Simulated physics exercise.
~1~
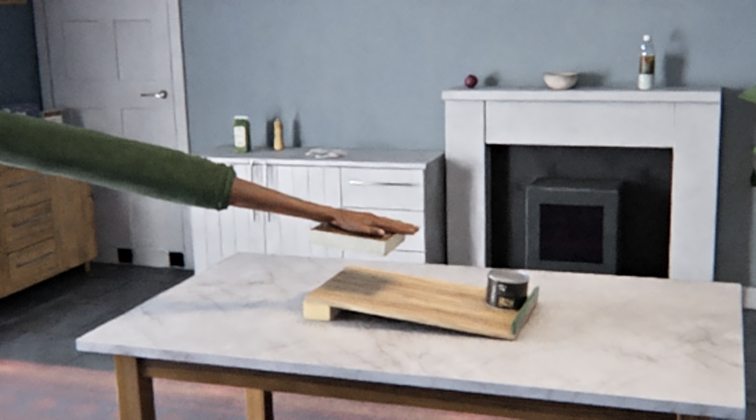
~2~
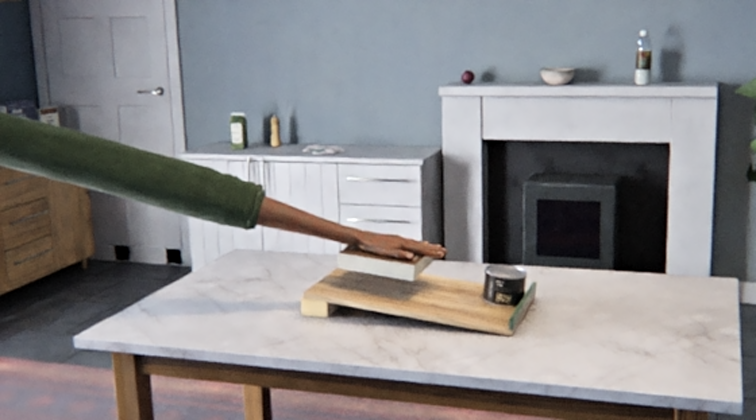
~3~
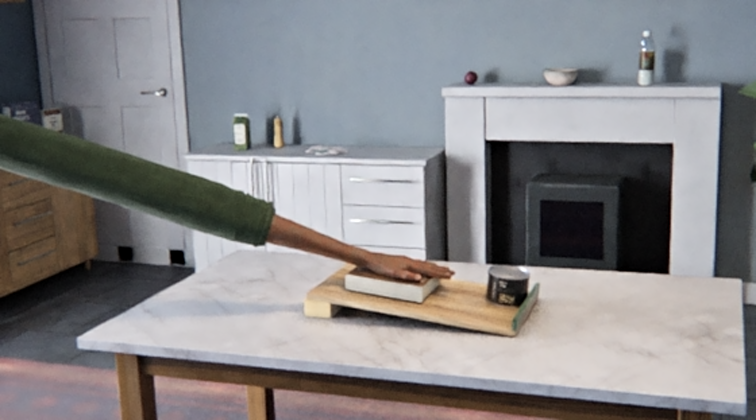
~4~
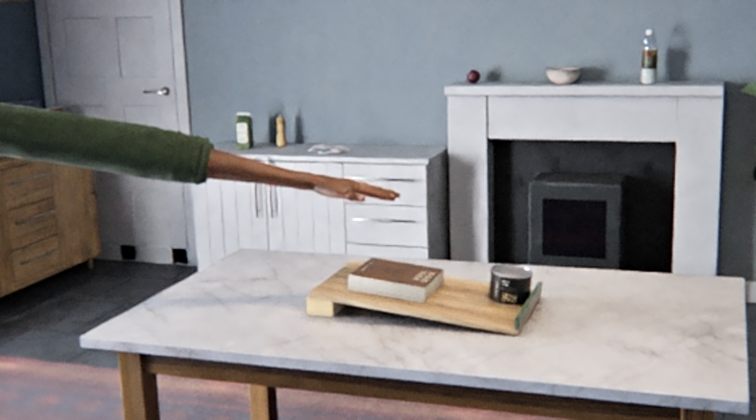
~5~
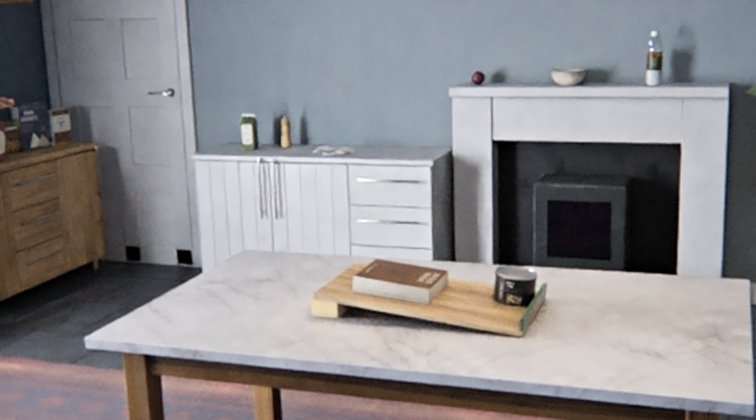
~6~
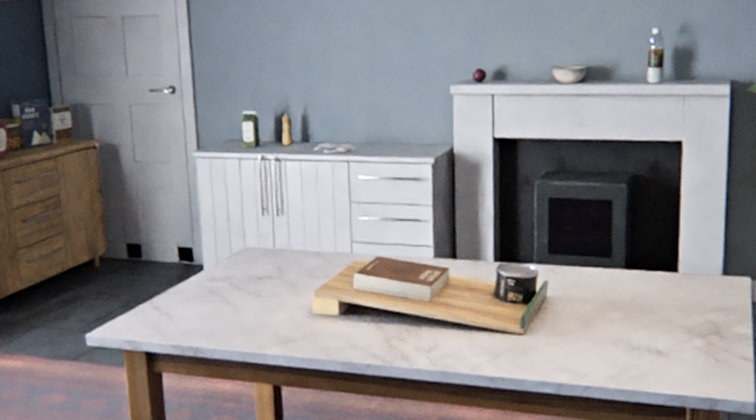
A propped-up wooden board slopes gently down to the right on a white marble-topped table, seen from slightly above by a gently swaying camera in a room with blue-grey walls. A black tub sits at the board's lower right end, with white cabinets and a pale fireplace behind. An arm in a green sleeve reaches in from the left, holding a brown book above the board. The hand lowers the book onto the board to the left of the tub, then lets go and withdraws. The book stays where it is put, and the tub remains still beside it.
